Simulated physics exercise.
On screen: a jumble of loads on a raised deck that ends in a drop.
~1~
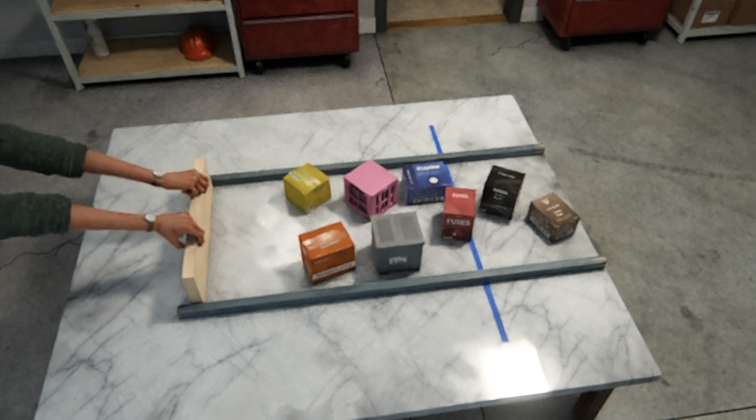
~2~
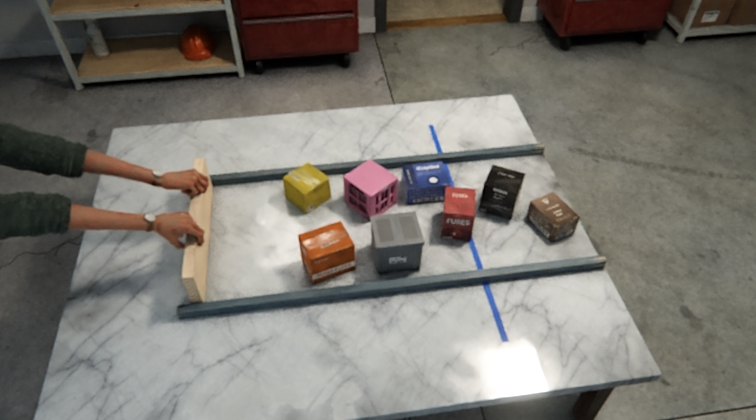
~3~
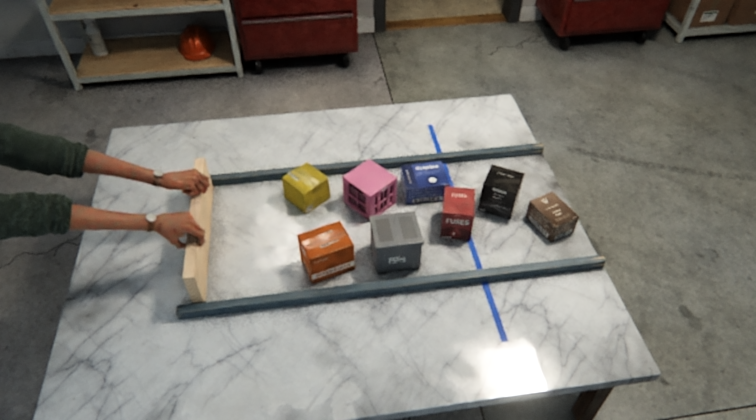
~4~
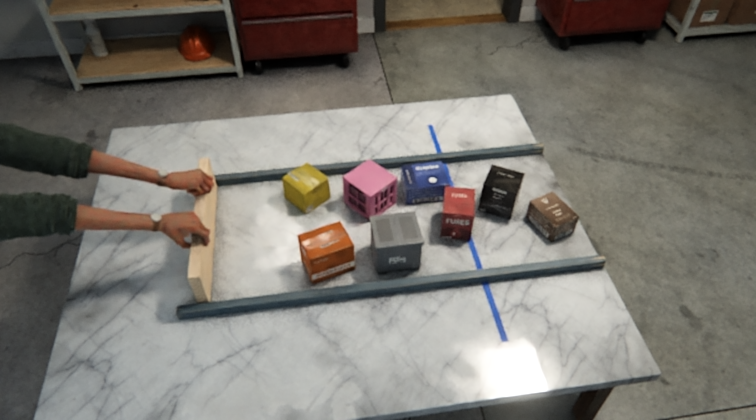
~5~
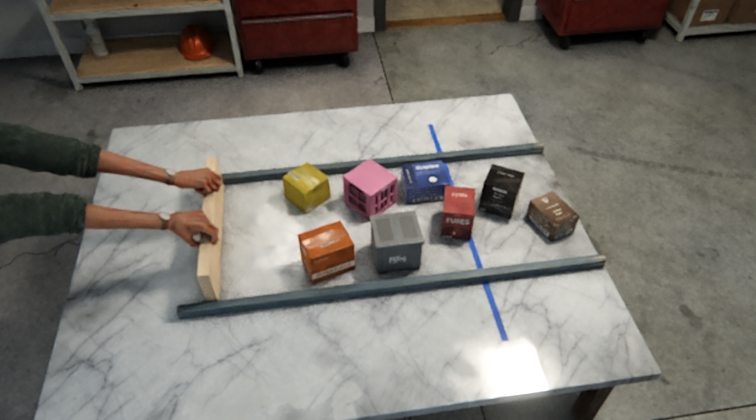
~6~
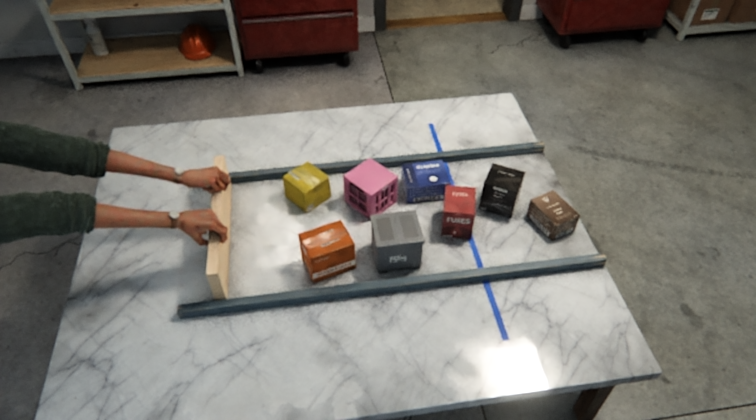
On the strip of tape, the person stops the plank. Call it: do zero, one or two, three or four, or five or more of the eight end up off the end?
Zero end up off it.
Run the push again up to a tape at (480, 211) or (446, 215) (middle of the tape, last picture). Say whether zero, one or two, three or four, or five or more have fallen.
For the first place I'd say one or two, and for the second zero.
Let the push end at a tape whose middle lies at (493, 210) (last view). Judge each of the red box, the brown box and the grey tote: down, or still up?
Here's how it goes: The red box is still up there, the brown box ends up down, and the grey tote is still up there.
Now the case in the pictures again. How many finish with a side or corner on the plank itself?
Well, it touches 3.
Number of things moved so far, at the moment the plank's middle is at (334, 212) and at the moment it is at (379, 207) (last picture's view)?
By the first moment it's 4, by the second it's 6.
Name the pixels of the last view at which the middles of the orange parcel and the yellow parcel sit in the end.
You'll find the orange parcel at roughly (498, 236) and the yellow parcel at roughly (468, 174).
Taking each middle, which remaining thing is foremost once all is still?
The brown box.
Soon after, none off yet; brown box at rest near (553, 215); black box at rest near (502, 191); red box at rest near (458, 212).
Then, none off yet; brown box at rest near (553, 215); black box moving near (503, 190); red box moved about its own width near (481, 208).
At rest, the number that fall off is zero.
